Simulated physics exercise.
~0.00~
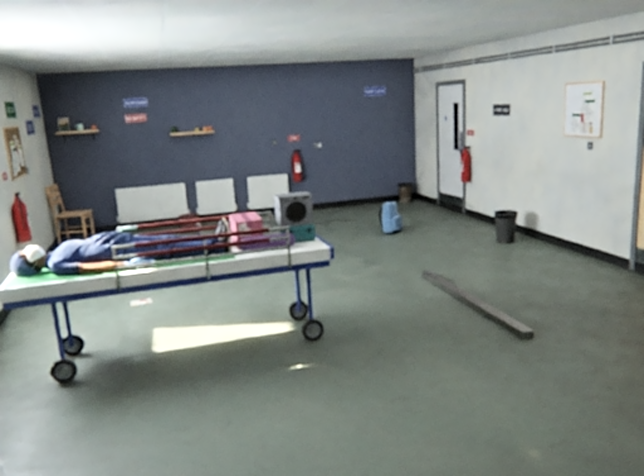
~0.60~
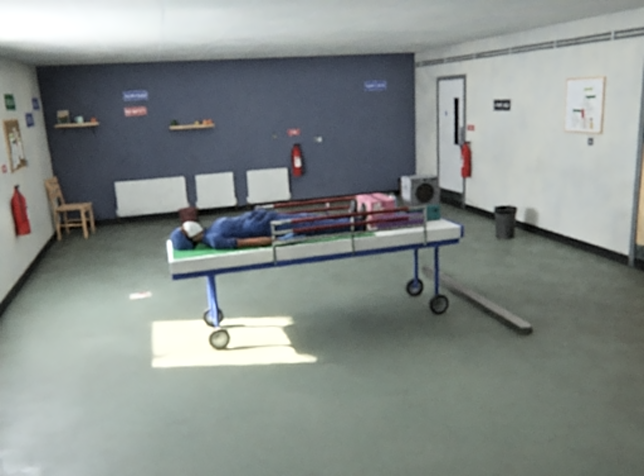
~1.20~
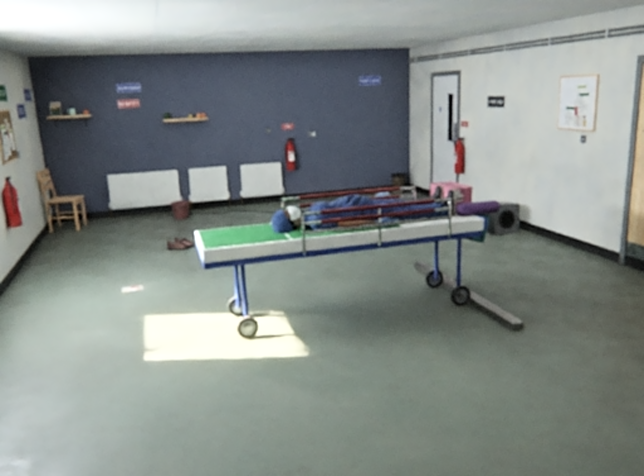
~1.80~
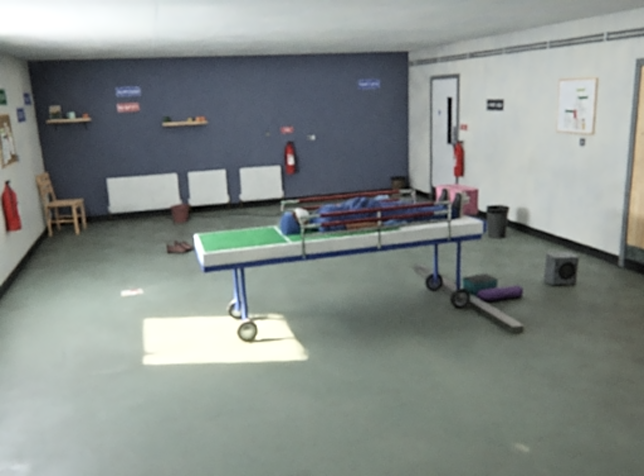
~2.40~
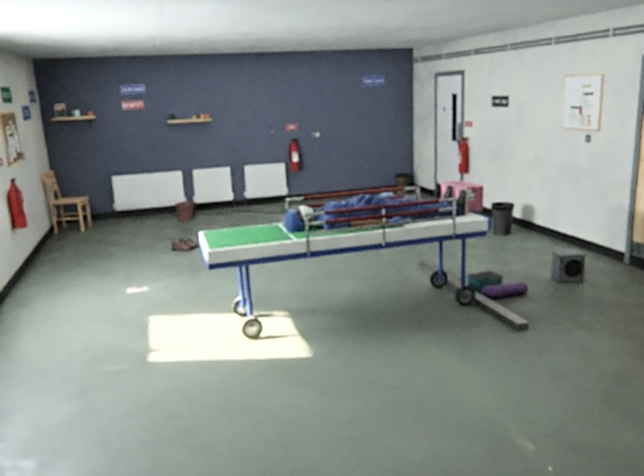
Wheeled stretcher carrying a limp person rolls right and stops at a sill, the grey monitor, teal case and purple bottle tumbling off.
